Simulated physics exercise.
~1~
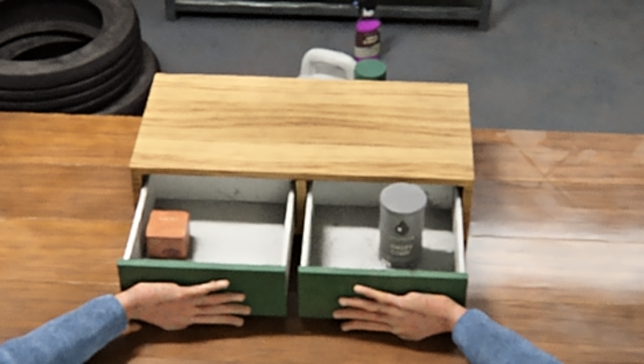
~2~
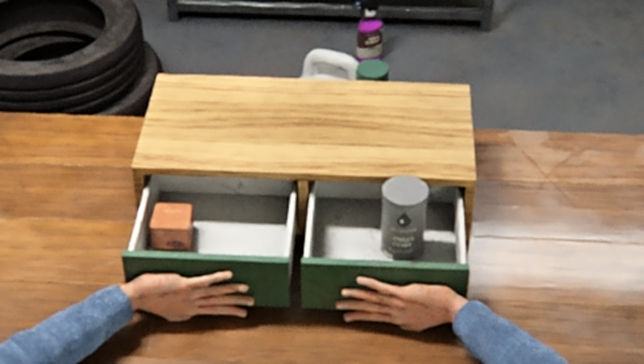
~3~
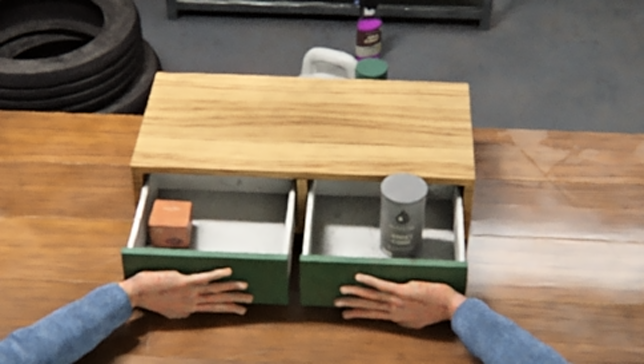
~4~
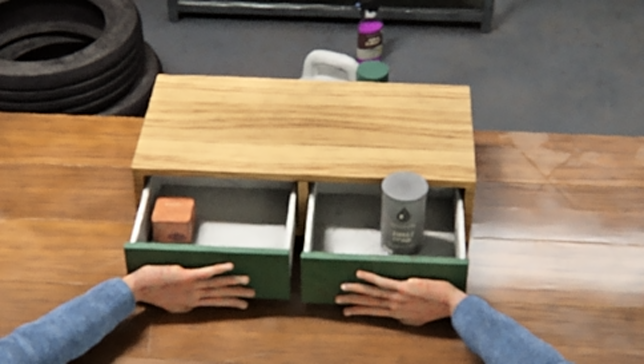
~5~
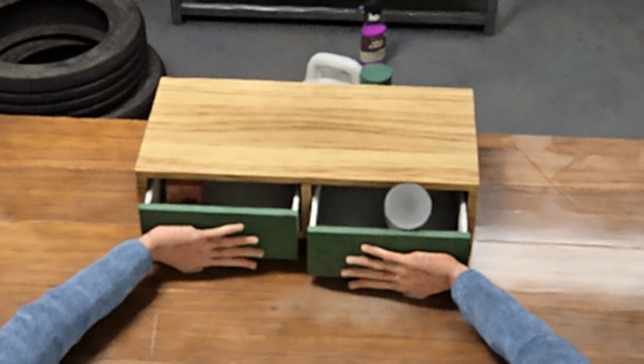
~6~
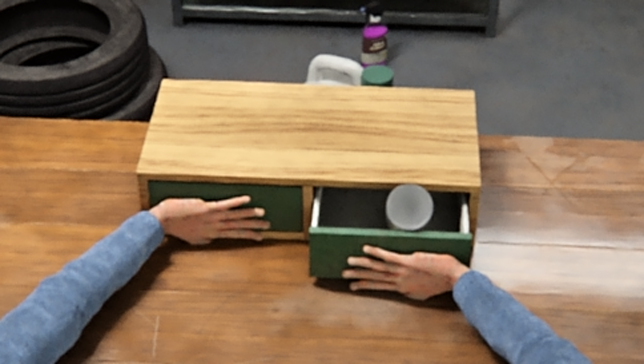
A garage or workshop with a wooden table is seen from above and in front, with stacked tires and bottles behind a light wood chest. Its two green-fronted drawers stand open, an orange carton in the left one and an upright grey tin in the right. Two hands in blue sleeves rest on the fronts and begin pushing both drawers slowly inwards. The drawers slide in together until the tin tips over into a lean and the right drawer stops, still ajar. The left hand keeps pushing, and the left drawer closes fully, hiding the carton, while the right stays jammed partly open.
